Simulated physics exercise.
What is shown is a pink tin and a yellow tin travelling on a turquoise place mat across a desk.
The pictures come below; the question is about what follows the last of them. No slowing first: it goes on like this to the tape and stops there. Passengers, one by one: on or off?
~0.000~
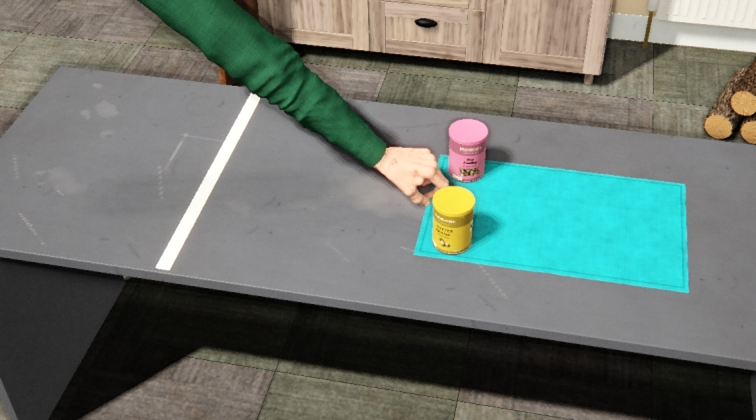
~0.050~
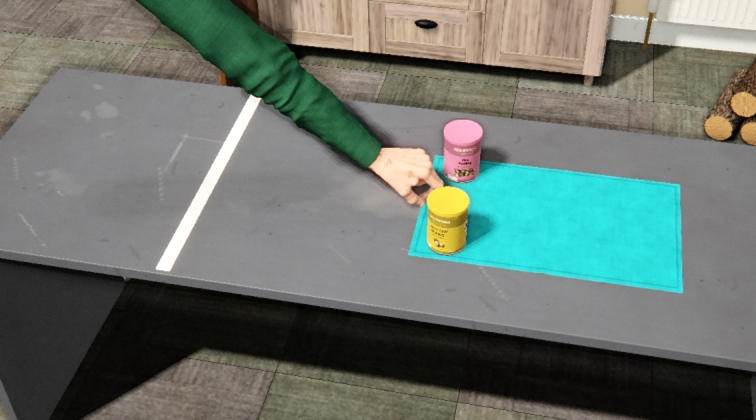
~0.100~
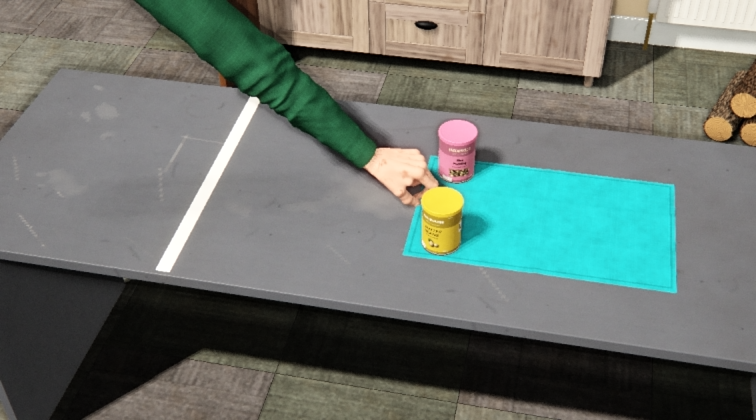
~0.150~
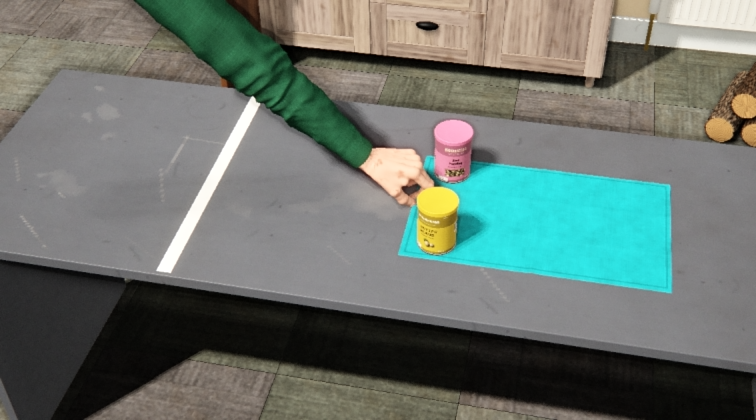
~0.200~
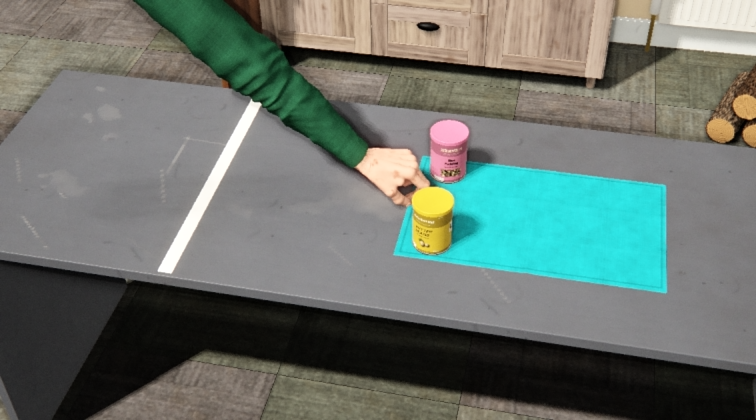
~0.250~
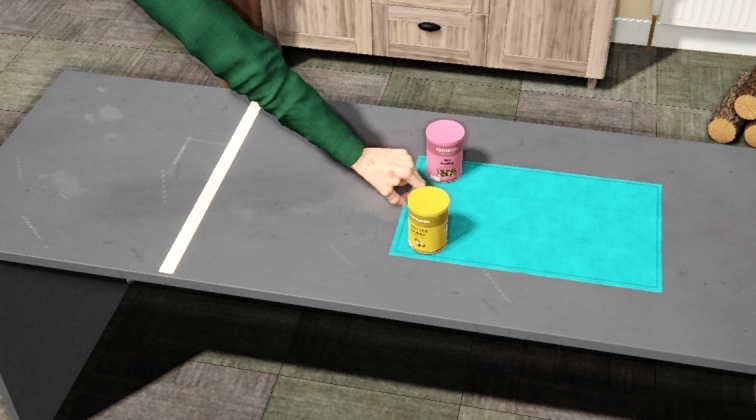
Pink tin - on. Yellow tin - on.
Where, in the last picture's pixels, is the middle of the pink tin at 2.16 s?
By then you'd find it at pixel (261, 130).
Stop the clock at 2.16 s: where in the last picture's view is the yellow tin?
Close to pixel (229, 195).
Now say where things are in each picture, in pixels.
The first picture shows place mat end (414, 254); pink tin (469, 130); yellow tin (454, 200); tape (172, 251).
The second picture shows place mat end (409, 255), far hem (682, 293); yellow tin (448, 200).
The third picture shows place mat end (403, 255); pink tin (458, 131).
The fourth picture shows place mat end (399, 255), far hem (671, 293); yellow tin (438, 200).
The fifth picture shows place mat end (394, 255); pink tin (450, 131).
The sixth picture shows place mat end (390, 254), far hem (661, 292); pink tin (446, 131); yellow tin (429, 200); tape (175, 254).
Around 2.05 s, hem at the tape; pink tin on the cloth near (265, 130); yellow tin on the cloth near (234, 195).
Around 2.16 s, hem at the tape; pink tin on the cloth near (261, 130); yellow tin on the cloth near (229, 195).
Finally, hem at the tape; pink tin on the cloth near (261, 130); yellow tin on the cloth near (229, 195). The pink tin remains aboard and the yellow tin keeps its seat.
